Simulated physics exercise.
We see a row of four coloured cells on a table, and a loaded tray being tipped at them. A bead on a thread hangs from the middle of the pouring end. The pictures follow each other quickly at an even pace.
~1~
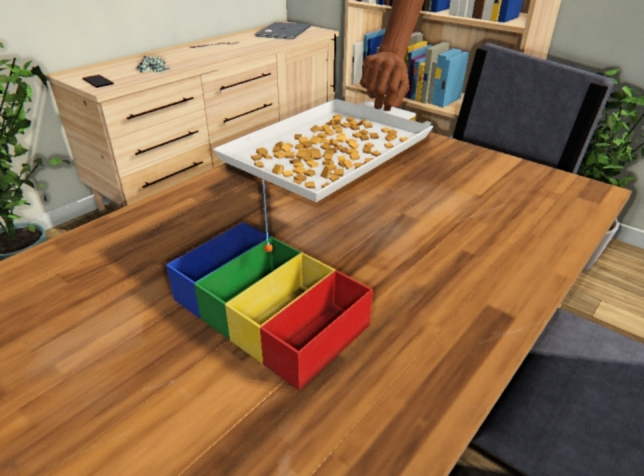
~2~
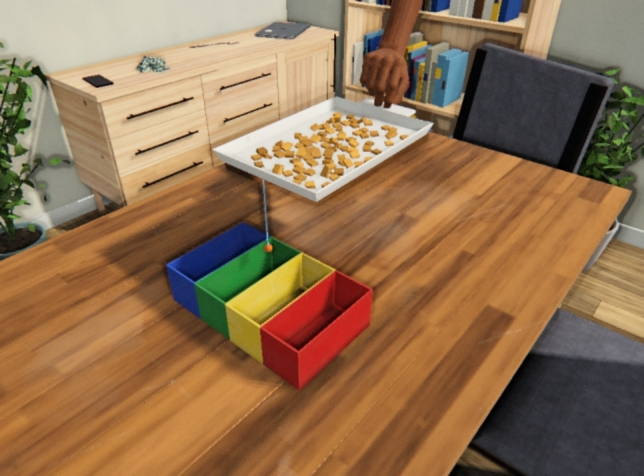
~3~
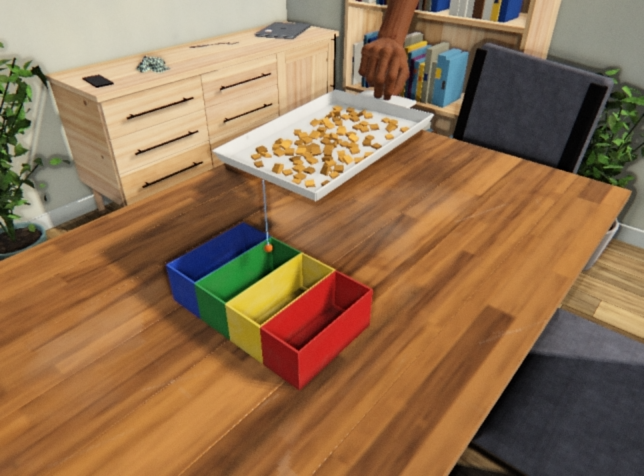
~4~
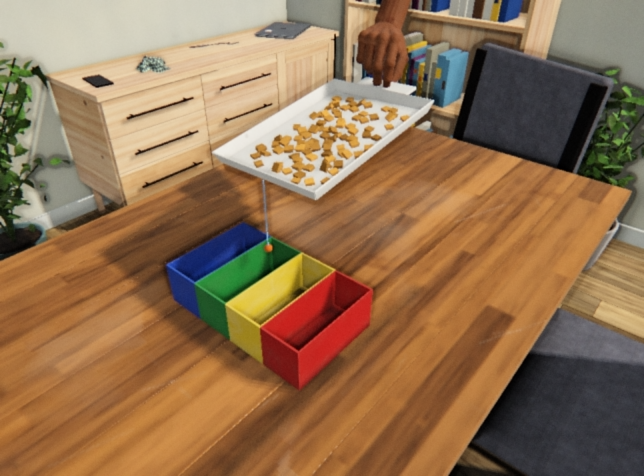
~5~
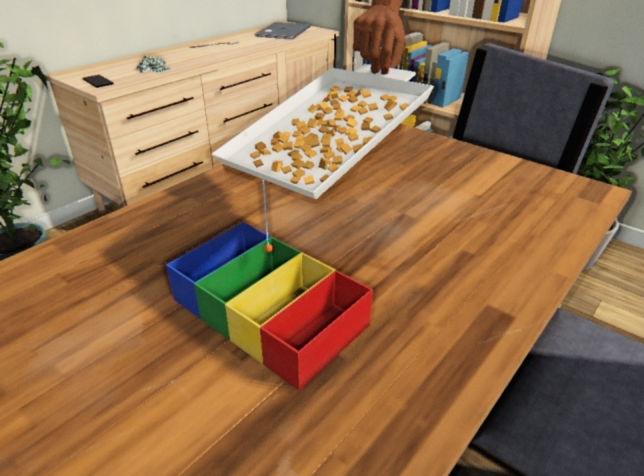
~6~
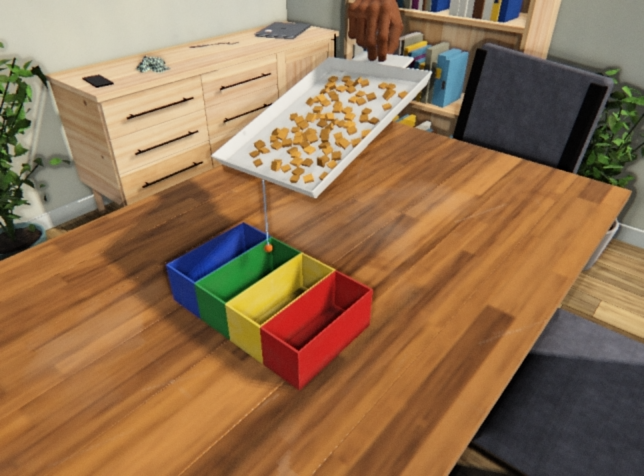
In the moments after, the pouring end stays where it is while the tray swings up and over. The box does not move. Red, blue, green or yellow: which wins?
The blue one ends fullest.
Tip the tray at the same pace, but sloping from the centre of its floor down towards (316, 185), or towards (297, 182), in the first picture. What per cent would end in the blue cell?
The first gives 0 %, the second 0 %.
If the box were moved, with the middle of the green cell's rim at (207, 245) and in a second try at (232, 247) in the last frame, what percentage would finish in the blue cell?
In turn 0 and 10 in a hundred.
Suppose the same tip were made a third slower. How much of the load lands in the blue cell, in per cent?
Near 50 %.
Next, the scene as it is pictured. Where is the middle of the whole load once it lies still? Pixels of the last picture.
Near (226, 289).
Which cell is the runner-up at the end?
Second comes the green one.
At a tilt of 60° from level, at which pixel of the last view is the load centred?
At about (255, 154).
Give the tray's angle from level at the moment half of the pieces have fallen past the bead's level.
At about 100°.
Soon, tray tipped steeply; all on the tray.
A while on, tray tipped right over; about a third on the tray; about a quarter in the blue cell; a small part in the green cell; a stray few in the yellow cell; about a quarter falling or outside the box.
Towards the end, tray tipped past a quarter turn; about half in the blue cell; about a third in the green cell; a small part in the yellow cell; a small part falling or outside the box.
Finally, tray tipped past a quarter turn; about half in the blue cell; about a third in the green cell; a small part in the yellow cell; none in the red cell; a small part outside the box.
